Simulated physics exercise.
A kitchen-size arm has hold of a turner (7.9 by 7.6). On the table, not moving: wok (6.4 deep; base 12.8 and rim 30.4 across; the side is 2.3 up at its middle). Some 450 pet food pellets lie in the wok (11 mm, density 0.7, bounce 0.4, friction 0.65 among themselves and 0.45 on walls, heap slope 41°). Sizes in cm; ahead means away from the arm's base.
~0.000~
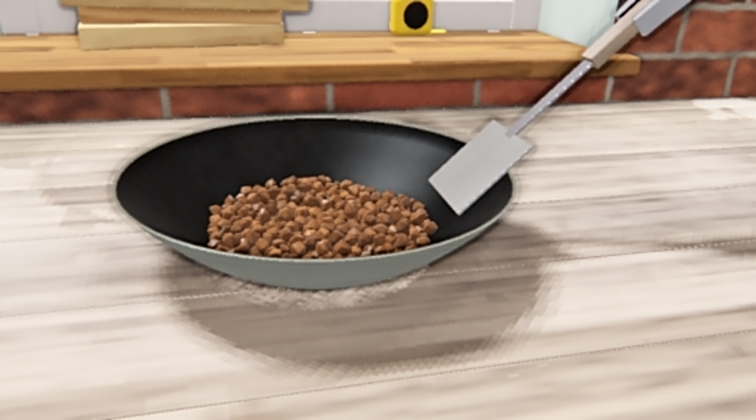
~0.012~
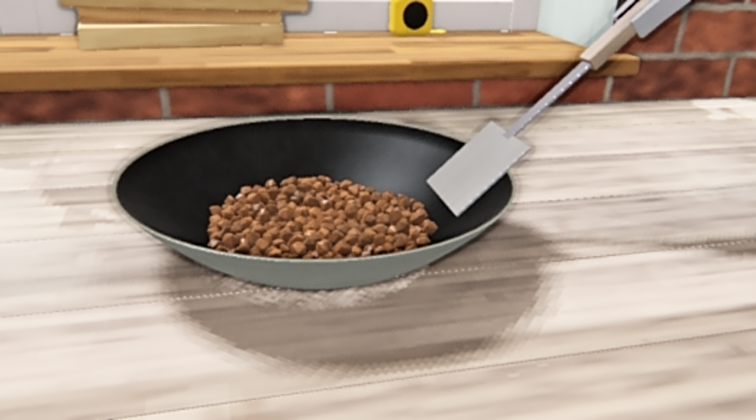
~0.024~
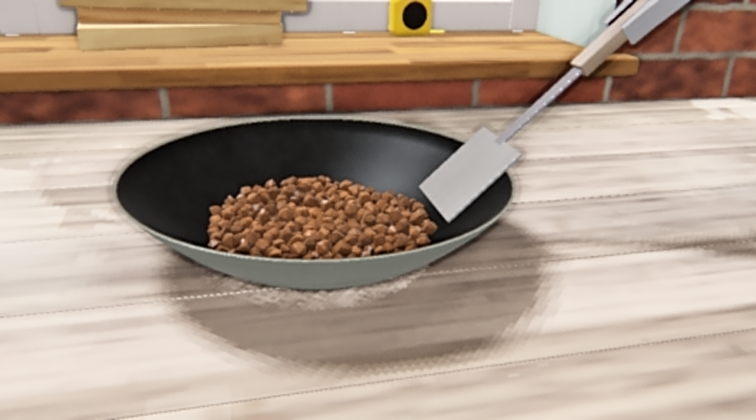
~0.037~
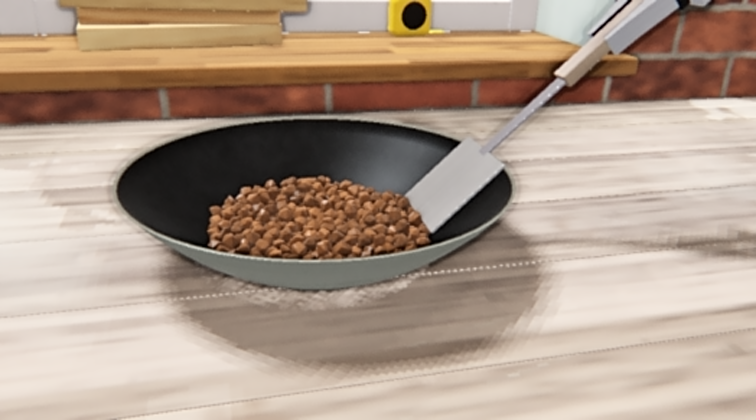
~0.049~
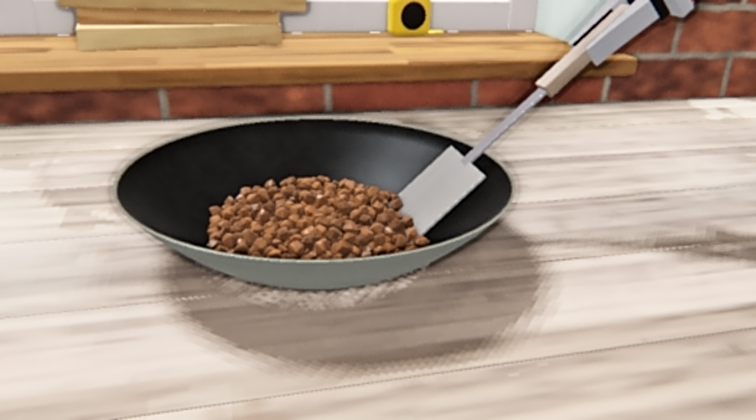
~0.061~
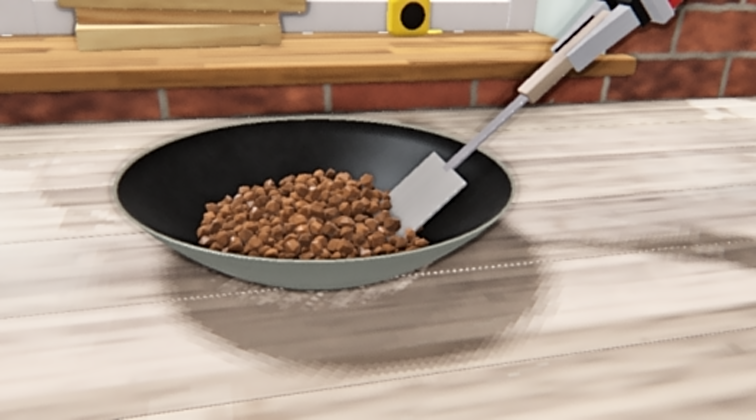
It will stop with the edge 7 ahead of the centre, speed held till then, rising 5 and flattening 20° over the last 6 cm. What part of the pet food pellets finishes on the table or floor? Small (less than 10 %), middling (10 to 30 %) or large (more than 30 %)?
Answer: Middling; 10 to 30 % of the pet food pellets finish on the table or floor.
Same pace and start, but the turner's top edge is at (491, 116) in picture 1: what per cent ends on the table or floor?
About 20 per cent.
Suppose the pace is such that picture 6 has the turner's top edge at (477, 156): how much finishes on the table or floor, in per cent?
About 5 per cent.
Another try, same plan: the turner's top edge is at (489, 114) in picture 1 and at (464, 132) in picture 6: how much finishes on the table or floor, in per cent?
About 0 per cent.
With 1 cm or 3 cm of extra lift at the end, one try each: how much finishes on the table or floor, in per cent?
About 5 and 10 per cent.
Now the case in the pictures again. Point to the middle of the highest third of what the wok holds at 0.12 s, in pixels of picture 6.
At about (274, 203).
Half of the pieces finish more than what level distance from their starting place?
Roughly 5 cm.
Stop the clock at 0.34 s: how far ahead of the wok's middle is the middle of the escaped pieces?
Some 26 cm.
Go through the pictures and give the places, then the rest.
The turner top edge at (512, 133), sloping 43°; upper third of the load around (317, 216), from x 215 to 430, top at y 180; 449 in the wok, in the first frame.
The turner top edge at (510, 134), sloping 43°; upper third of the load around (317, 216), from x 215 to 430, top at y 180, in the second frame.
The turner top edge at (502, 140), sloping 43°; upper third of the load around (317, 217), from x 215 to 430, top at y 180, in the third frame.
The turner top edge at (486, 151), sloping 43°; upper third of the load around (315, 217), from x 215 to 425, top at y 180, in the fourth frame.
The turner top edge at (468, 160), sloping 43°; upper third of the load around (319, 217), from x 215 to 425, top at y 180, in the fifth frame.
The turner top edge at (450, 167), sloping 43°; upper third of the load around (316, 212), from x 205 to 420, top at y 175; 449 in the wok, in the sixth frame.
After 0.09 s, sloping 43°, highest piece 7 above the table; 449 in the wok.
After 0.12 s, sloping 38°, highest piece 9 above the table; 449 in the wok.
After 0.34 s, sloping 23°, highest piece 14 above the table; 362 in the wok, 21 on the table or floor, 66 on the blade or in flight.
After 1.39 s, sloping 23°, highest piece 6 above the table; 362 in the wok, 87 on the table or floor.
In the end, 362 in the wok, 87 on the table or floor. That is 19 % on the table or floor.
